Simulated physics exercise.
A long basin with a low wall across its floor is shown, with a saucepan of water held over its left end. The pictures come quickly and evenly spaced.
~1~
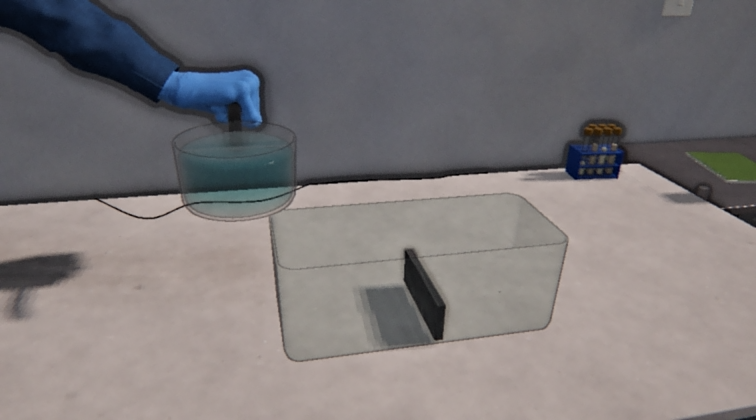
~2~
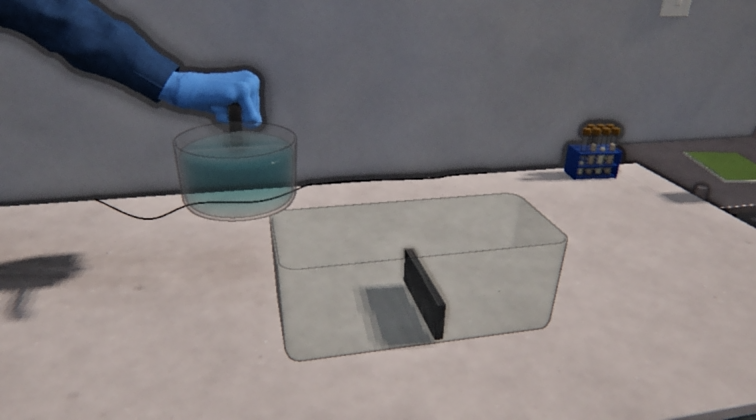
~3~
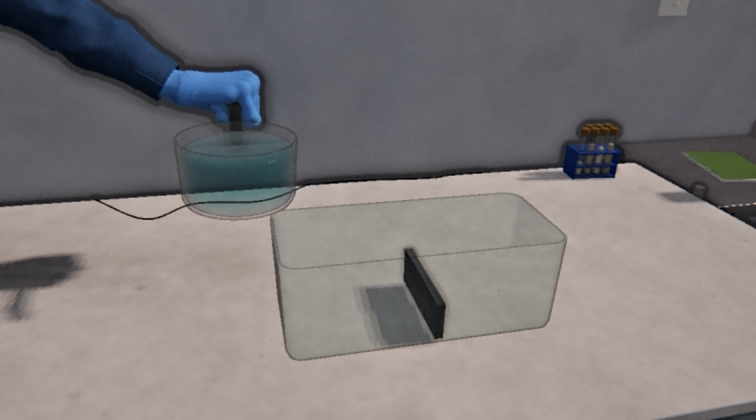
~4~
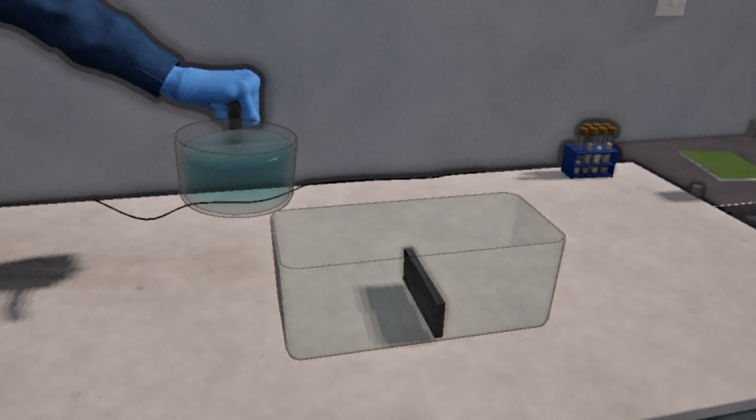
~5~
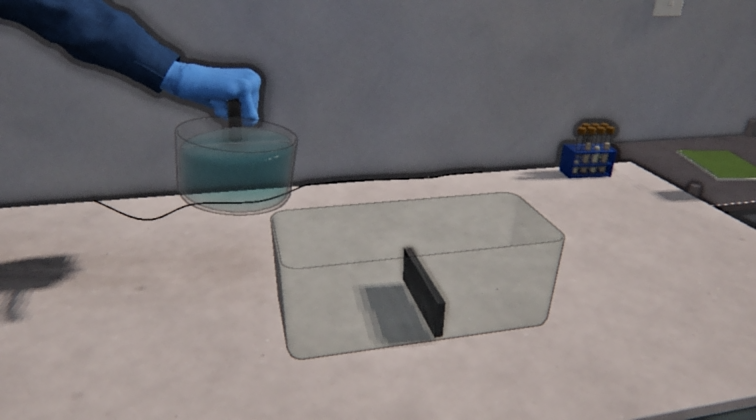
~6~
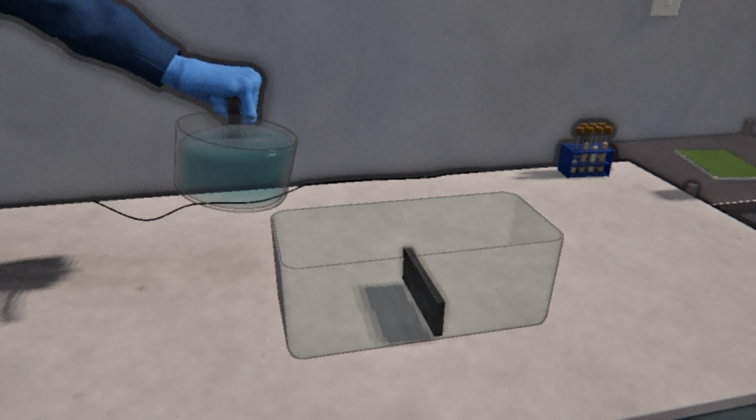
In this clip, a blue-gloved hand holds a clear round container of blue-green water above the left end of a long transparent basin with a low dark wall across its floor, then gradually tilts the container slightly rightward.
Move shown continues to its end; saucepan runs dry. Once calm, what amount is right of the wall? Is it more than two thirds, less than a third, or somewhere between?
Well, the amount right of the wall falls short of a third.
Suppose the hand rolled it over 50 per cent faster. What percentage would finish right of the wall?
Share on the right: Some 5 percent.
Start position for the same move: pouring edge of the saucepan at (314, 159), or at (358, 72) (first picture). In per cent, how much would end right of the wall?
5 % and 85 %.
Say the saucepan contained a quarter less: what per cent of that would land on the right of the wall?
Roughly 5 in a hundred.
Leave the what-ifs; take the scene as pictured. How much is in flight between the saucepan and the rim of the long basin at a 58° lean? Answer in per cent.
It's about 25 per cent.
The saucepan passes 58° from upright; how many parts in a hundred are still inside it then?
Some 60 per cent has not yet come out.
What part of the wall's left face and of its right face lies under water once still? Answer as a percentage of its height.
I'd put the left at about 50 and the right at about 0.
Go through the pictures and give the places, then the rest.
The first picture shows tilt 0°; pouring edge (295, 137); surface from (177, 149) to (292, 144); the long basin's rim runs from (273, 240) to (543, 217); the wall's top is at (424, 276).
The second picture shows tilt 0°; pouring edge (295, 138); surface from (179, 150) to (293, 144).
The third picture shows tilt 2°; pouring edge (296, 138); surface from (179, 150) to (292, 143).
The fourth picture shows tilt 4°; pouring edge (296, 138); surface from (180, 148) to (293, 141).
The fifth picture shows tilt 7°; pouring edge (296, 139); surface from (178, 146) to (292, 139).
The sixth picture shows tilt 11°; pouring edge (296, 139); surface from (178, 143) to (294, 137).
A moment on, the saucepan is tipped part way and 62 per cent is still to pour, 12 is left of the wall and 0 right of it.
Next, the saucepan is tipped on its side and 13 per cent is still to pour, 71 is left of the wall and 2 right of it.
Then the saucepan is tipped right over and 0 per cent is still to pour, 95 is left of the wall and 3 right of it.
Later the saucepan is tipped right over and 0 per cent is still to pour, 97 is left of the wall and 3 right of it.
At rest 97 per cent lies left of the wall, 3 right of it and 0 outside.
